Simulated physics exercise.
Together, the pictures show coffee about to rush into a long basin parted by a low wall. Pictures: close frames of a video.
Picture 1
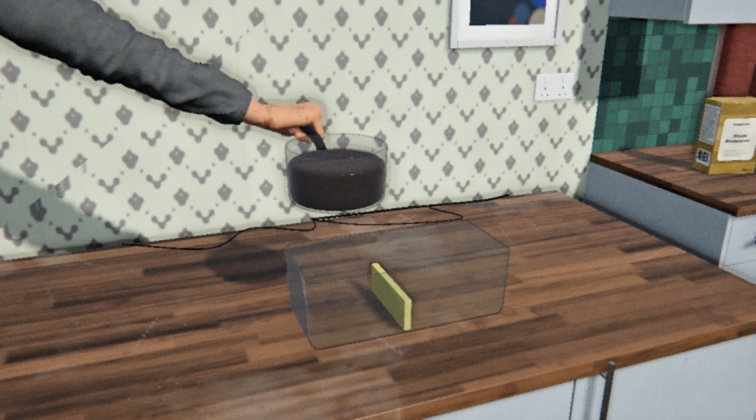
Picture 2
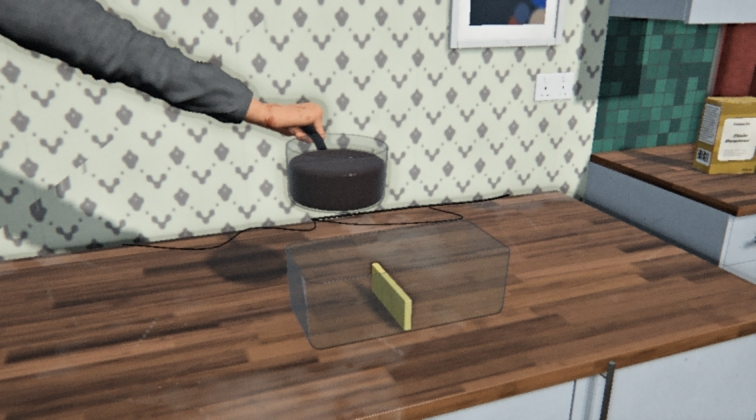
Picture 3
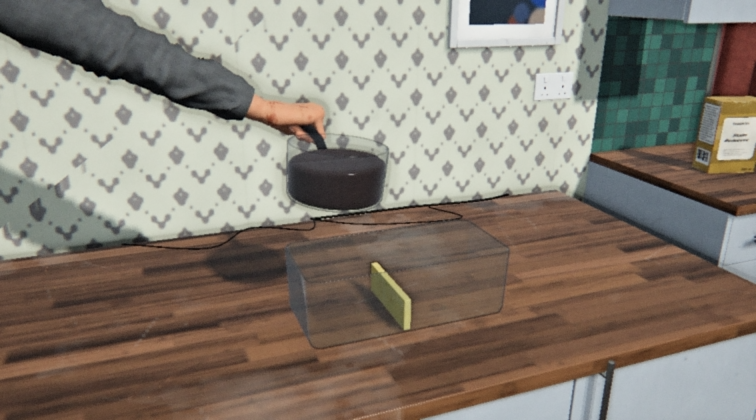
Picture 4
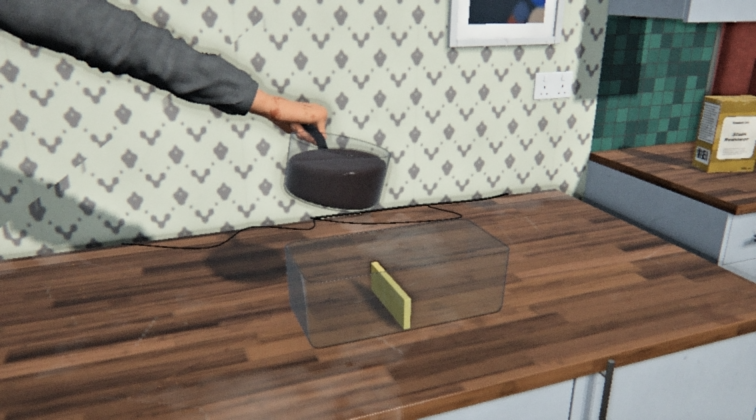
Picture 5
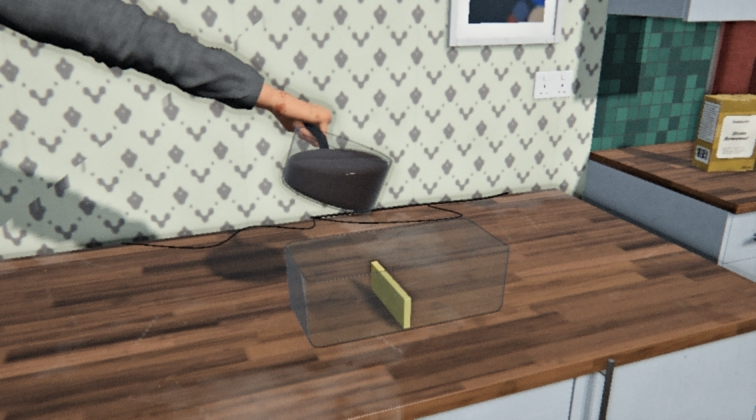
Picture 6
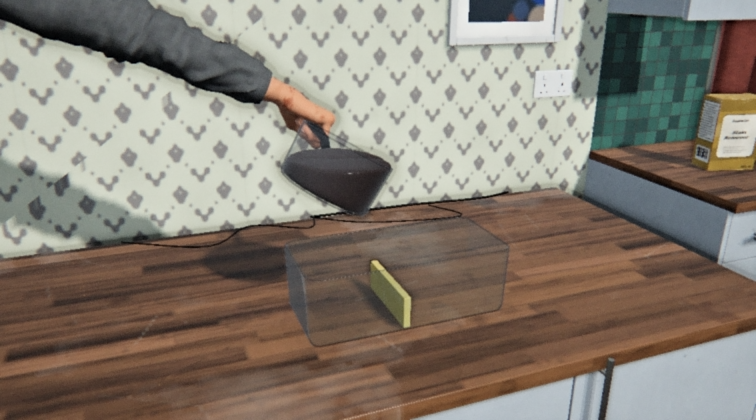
At first, a hand holds a clear pot of dark coffee nearly level above a transparent basin with a low yellow wall inside, on a wooden counter. The hand then tilts the pot gradually to the right, and its right rim lowers while the coffee slants inside and the basin stays still.
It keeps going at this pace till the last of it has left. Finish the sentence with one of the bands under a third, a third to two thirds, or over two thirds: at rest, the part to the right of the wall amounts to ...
At rest, the part to the right of the wall amounts to over two thirds.
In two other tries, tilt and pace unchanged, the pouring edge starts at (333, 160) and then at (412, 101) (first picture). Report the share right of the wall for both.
It works out to around 5 % and then around 85 %.
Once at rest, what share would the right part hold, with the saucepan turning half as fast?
Some 95 per cent.
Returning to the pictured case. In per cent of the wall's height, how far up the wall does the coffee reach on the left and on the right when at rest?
About 10 on the left and about 60 on the right.
A moment on, the saucepan is tipped on its side and 43 per cent is still to pour, 0 is left of the wall and 16 right of it.
Next, the saucepan is tipped on its side and 13 per cent is still to pour, 5 is left of the wall and 73 right of it.
Then the saucepan is tipped on its side and 4 per cent is still to pour, 7 is left of the wall and 85 right of it.
Later the saucepan is tipped on its side and 1 per cent is still to pour, 7 is left of the wall and 90 right of it.
Finally, 8 per cent lies left of the wall, 91 right of it and 1 outside.
